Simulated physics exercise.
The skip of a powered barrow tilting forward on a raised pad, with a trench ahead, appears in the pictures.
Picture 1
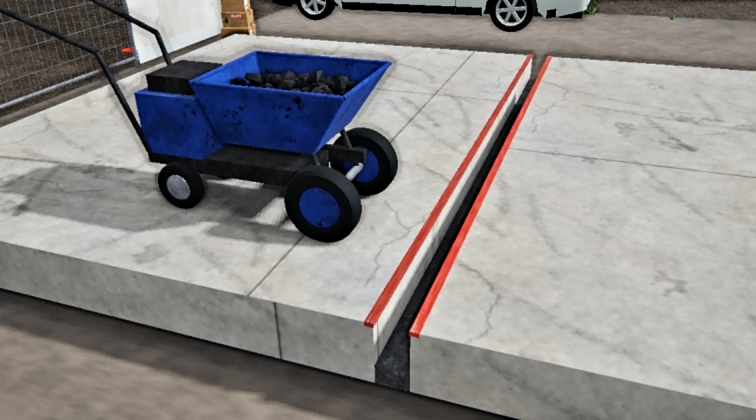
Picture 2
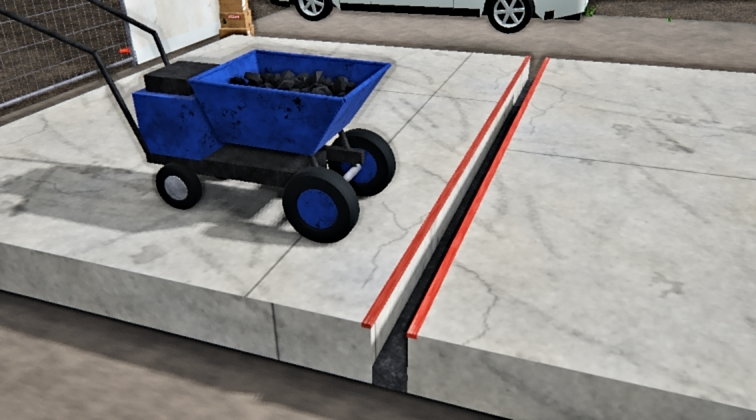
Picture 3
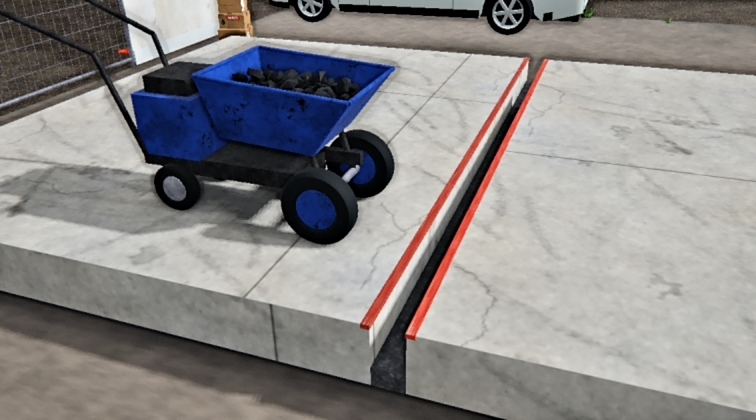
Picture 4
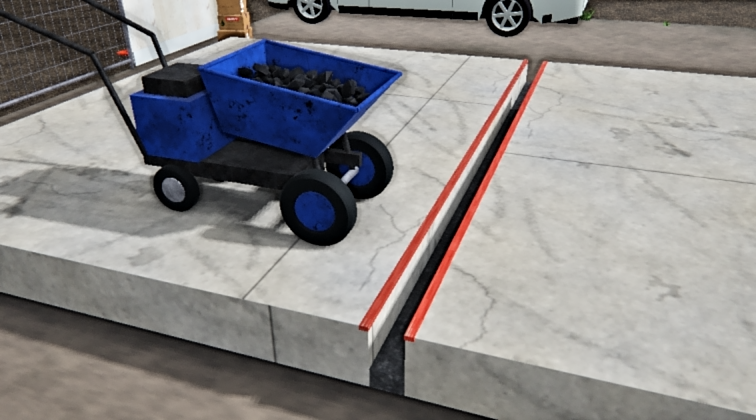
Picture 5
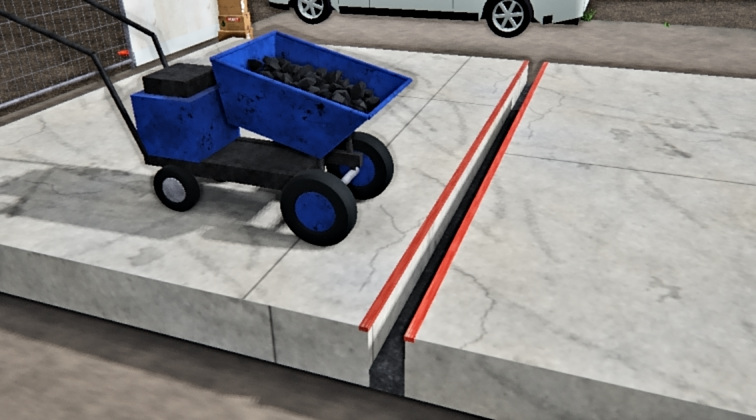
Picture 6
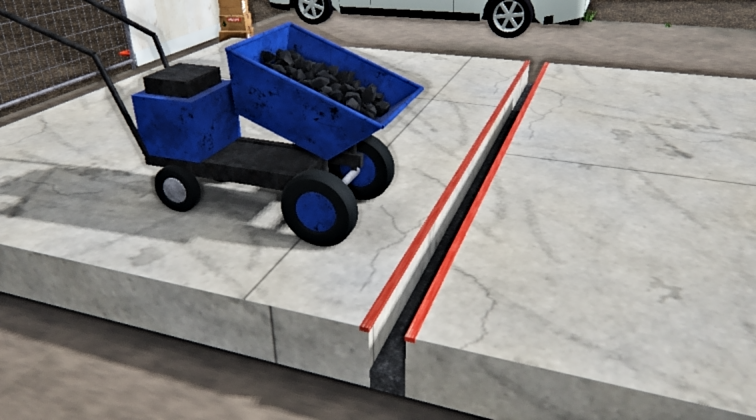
Blue skip of a wheeled barrow tilting gradually forward to the right with its dark lumps, beside a narrow red-edged trench.
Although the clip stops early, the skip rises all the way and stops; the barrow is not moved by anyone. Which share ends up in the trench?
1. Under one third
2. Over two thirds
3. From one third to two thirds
Option 1: Under one third.
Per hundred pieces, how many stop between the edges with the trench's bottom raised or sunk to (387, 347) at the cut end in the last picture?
20 %.
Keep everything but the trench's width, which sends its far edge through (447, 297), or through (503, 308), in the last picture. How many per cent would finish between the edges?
60 %, then 100 %.
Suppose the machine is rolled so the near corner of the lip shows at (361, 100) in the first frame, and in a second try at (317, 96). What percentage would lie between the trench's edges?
Approximately 0 per cent and 60 per cent, in that order.
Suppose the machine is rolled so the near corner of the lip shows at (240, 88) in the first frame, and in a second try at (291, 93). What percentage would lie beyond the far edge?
In order, 0 % followed by 10 %.
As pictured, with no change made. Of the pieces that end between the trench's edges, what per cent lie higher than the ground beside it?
Estimate: Near 10 in a hundred.
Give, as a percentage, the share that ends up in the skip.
It comes out at some 15 in a hundred.
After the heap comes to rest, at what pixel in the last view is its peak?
Around (478, 218).
Just after the last frame, skip tipped steeply; every one in the skip.
A moment on, skip tipped right over; the larger part in the skip; just a few in or heaped over the trench; about a tenth beyond it; just a few falling.
Further on, skip tipped right over; roughly a third in the skip; about a tenth in or heaped over the trench; roughly two thirds beyond it.
When it is over, skip tipped right over; about a tenth in the skip; roughly a quarter in or heaped over the trench; roughly two thirds beyond it.
